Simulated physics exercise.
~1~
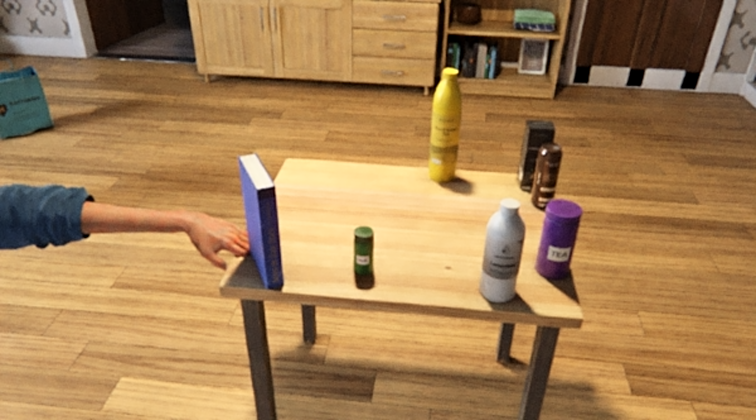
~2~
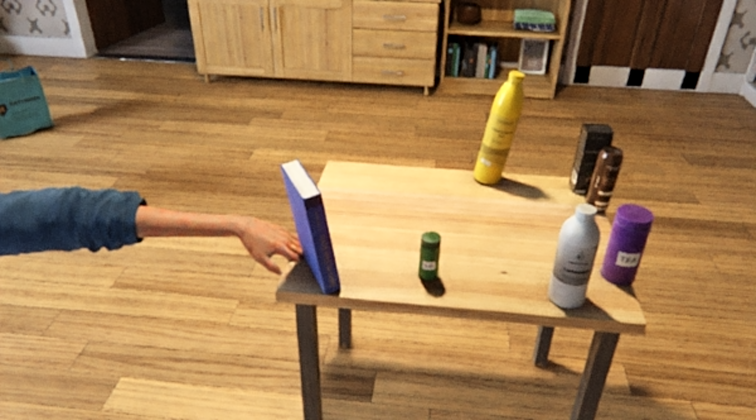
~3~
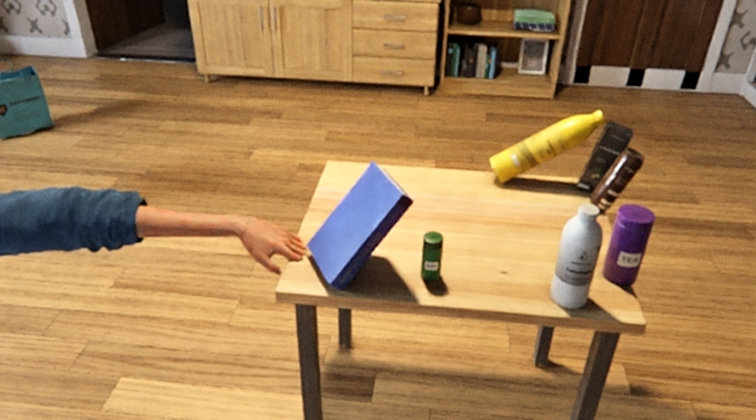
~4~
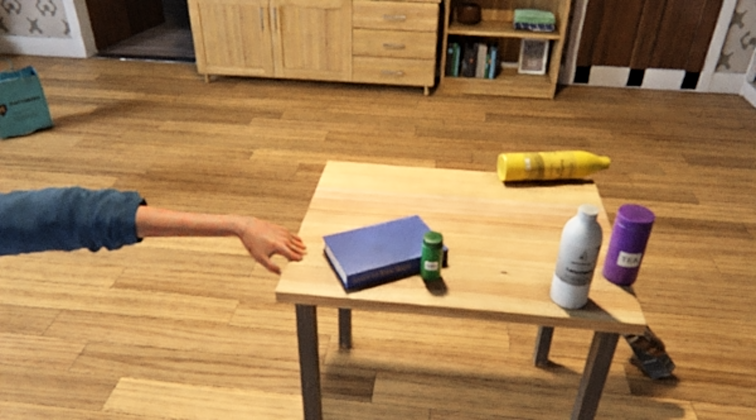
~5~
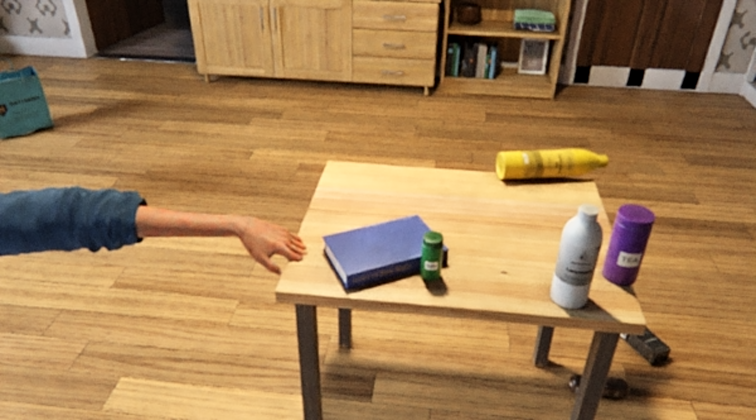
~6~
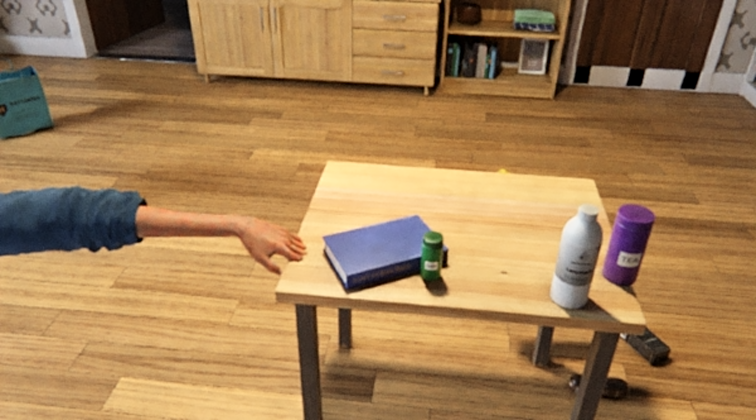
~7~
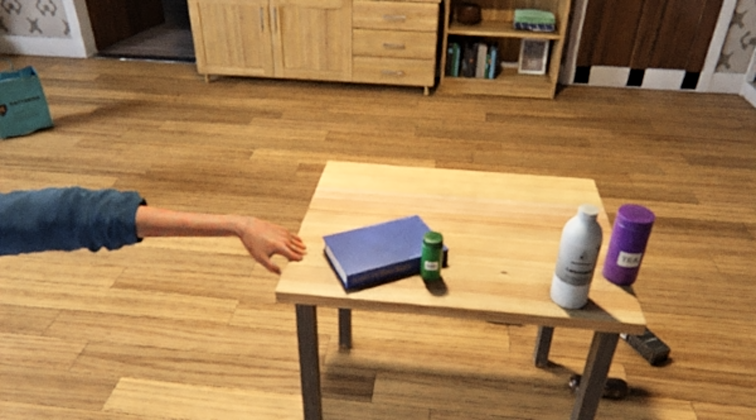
Living room, side table jerking right beside an outstretched arm, blue book toppling flat, brown can, black carton and yellow bottle falling off.
